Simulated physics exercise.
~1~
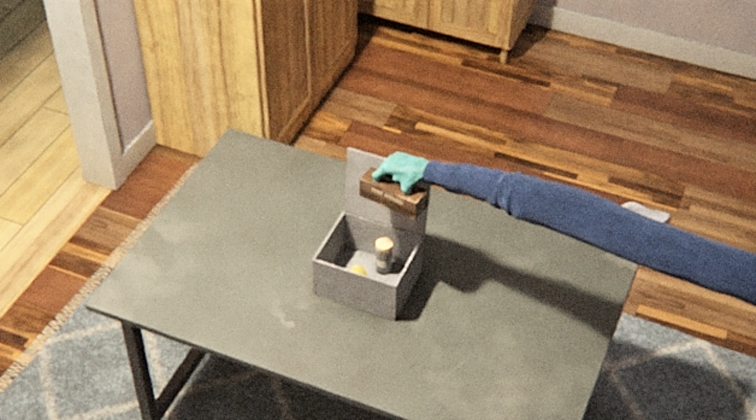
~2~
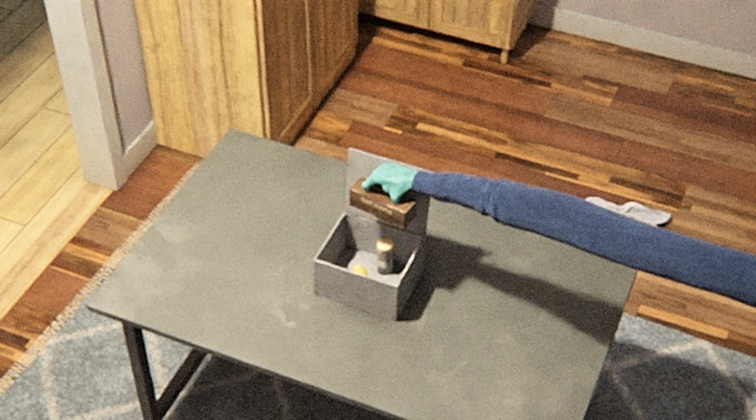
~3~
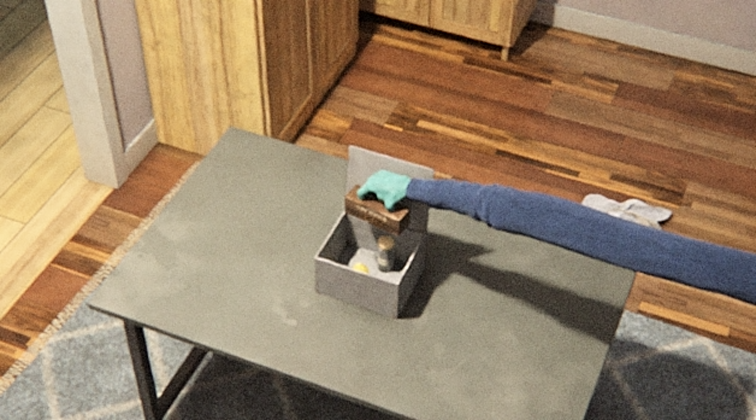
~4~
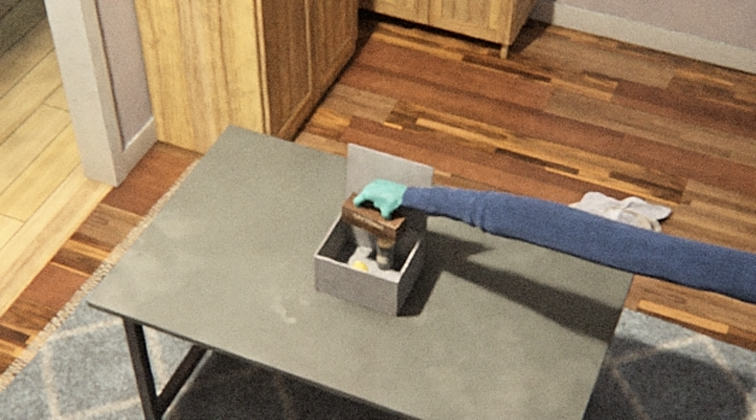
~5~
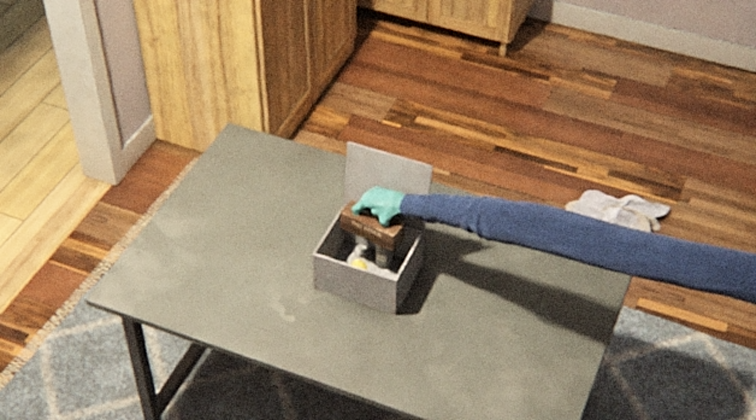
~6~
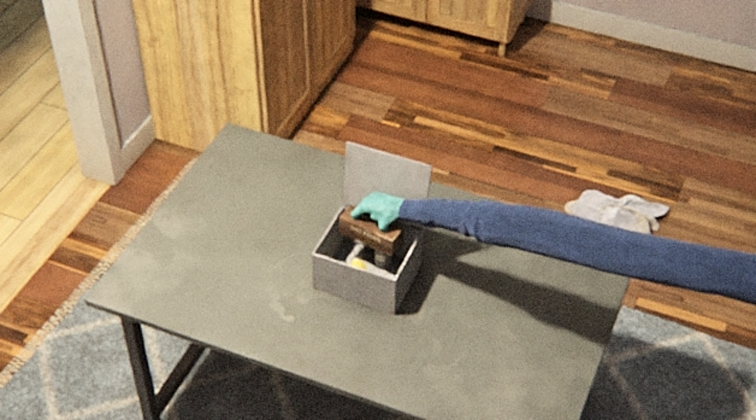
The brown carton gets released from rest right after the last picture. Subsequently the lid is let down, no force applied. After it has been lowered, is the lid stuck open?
Closed.
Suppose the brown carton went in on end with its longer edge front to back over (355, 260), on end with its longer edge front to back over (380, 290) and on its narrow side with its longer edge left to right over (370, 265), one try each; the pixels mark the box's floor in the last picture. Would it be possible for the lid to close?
First, it will not close; second, it stays ajar; third, it closes.
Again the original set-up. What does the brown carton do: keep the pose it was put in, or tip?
Well, it stays just as set.
Then, 0.70 s past the last view, brown carton displaced about its own width near (365, 267); yellow lemon displaced about its own width.
Then, 1.70 s past the last view, lid 48° above the rim; brown carton displaced about its own width near (365, 267); yellow lemon displaced about its own width.
Finally, lid shut; moved from the start, yellow lemon and brown carton; grey shaker still in place. Final places as the last picture's camera would see them, brown carton near (365, 267).
